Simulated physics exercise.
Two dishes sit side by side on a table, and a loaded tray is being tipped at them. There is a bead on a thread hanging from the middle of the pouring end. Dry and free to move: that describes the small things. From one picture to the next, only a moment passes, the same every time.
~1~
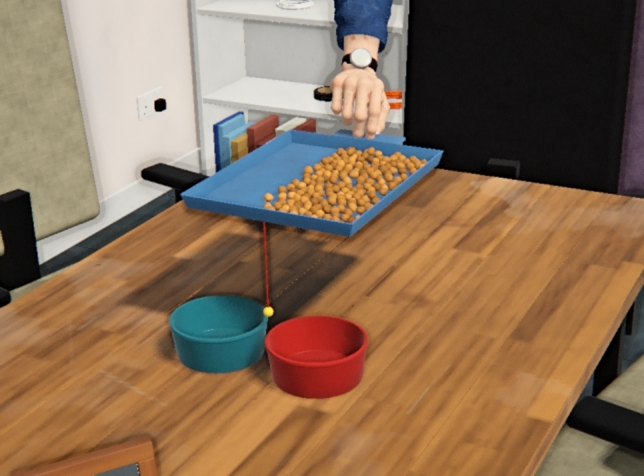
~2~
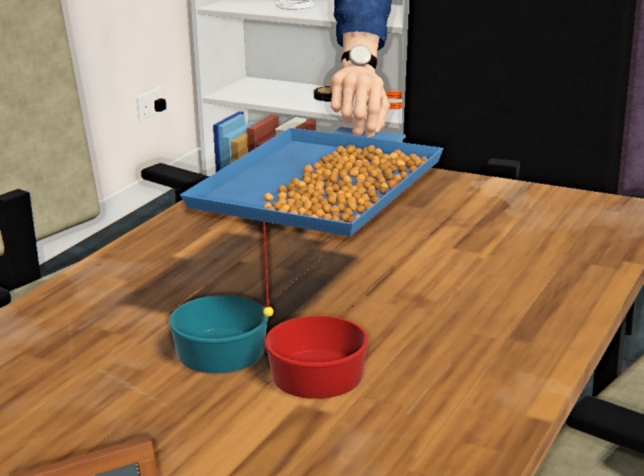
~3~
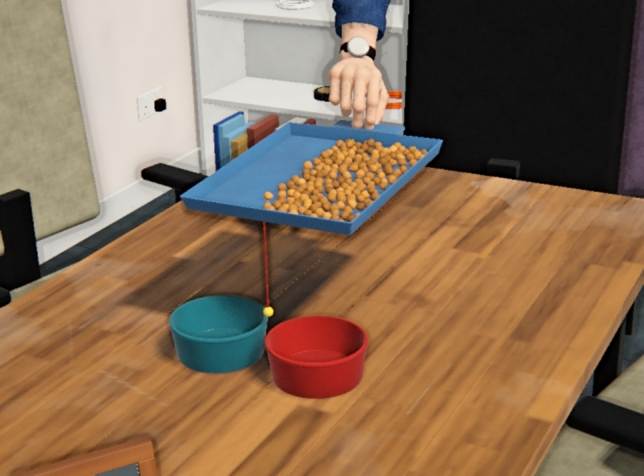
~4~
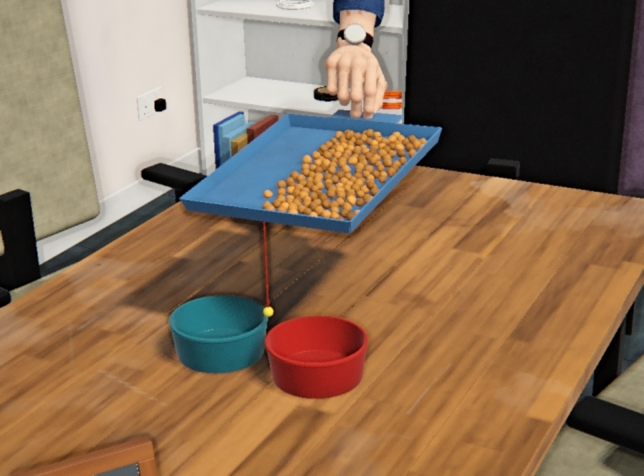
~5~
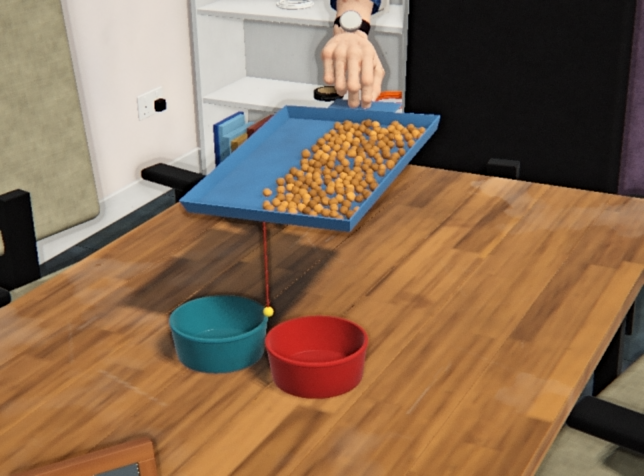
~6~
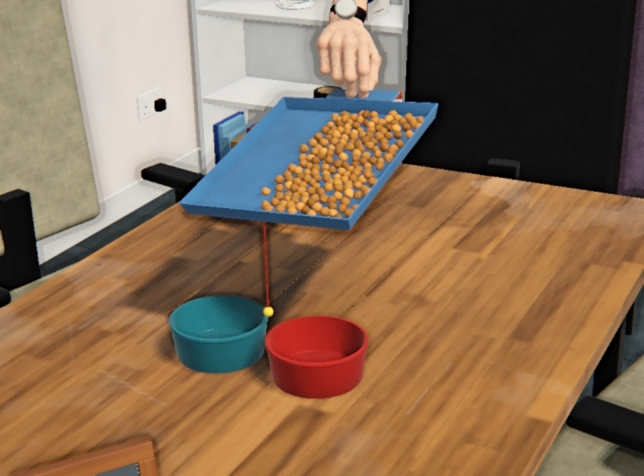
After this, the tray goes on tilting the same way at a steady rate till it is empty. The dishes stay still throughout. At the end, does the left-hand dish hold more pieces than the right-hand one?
Yes.
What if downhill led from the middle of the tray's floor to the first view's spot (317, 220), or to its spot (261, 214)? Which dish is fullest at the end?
Results - the dish on the right side first, the dish on the left side second.
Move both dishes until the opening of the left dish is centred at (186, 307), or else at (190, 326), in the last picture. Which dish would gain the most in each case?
First try: The leftmost dish; second try: The leftmost dish.
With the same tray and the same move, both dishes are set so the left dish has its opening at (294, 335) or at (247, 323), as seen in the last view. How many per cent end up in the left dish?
0, then 30 %.
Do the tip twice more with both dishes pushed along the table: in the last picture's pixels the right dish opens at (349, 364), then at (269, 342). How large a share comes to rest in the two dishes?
In order: 40 percent, then 80 percent.
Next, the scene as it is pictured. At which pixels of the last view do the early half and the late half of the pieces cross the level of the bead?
First around (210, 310), afterwards around (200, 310).
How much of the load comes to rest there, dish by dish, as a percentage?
For the left dish 60 per cent, for the right dish 0.
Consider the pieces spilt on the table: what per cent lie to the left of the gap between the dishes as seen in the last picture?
Around 90 %.
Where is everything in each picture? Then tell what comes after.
Corners of the pouring end (186, 193) and (350, 222), level; middle of the load (341, 185), roasted chickpeas; left dish (194, 352); right dish (294, 376); bead on its thread (268, 312), in the first frame.
Corners of the pouring end (186, 194) and (349, 222), level; middle of the load (341, 184), in the second frame.
Corners of the pouring end (186, 195) and (349, 221), tipped barely, lowest at the left corner; middle of the load (340, 180), in the third frame.
Corners of the pouring end (185, 197) and (348, 219), tipped a little, lowest at the left corner; middle of the load (340, 175), in the fourth frame.
Corners of the pouring end (185, 199) and (347, 218), tipped a little, lowest at the left corner; middle of the load (339, 169), in the fifth frame.
Corners of the pouring end (185, 201) and (346, 217), tipped a little, lowest at the left corner; middle of the load (337, 164); left dish (194, 352); right dish (294, 376), in the sixth frame.
Just after the last frame, tray tipped steeply; almost all on the tray; just a few in the left dish; just a few outside both; just a few in the air.
A moment on, tray tipped right over; roughly a quarter on the tray; roughly a quarter in the left dish; about a tenth outside both; roughly a third in the air.
Further on, tray tipped past a quarter turn; roughly half in the left dish; roughly half outside both.
When it is over, tray tipped past a quarter turn; not one in the right dish; roughly half in the left dish; roughly half outside both.
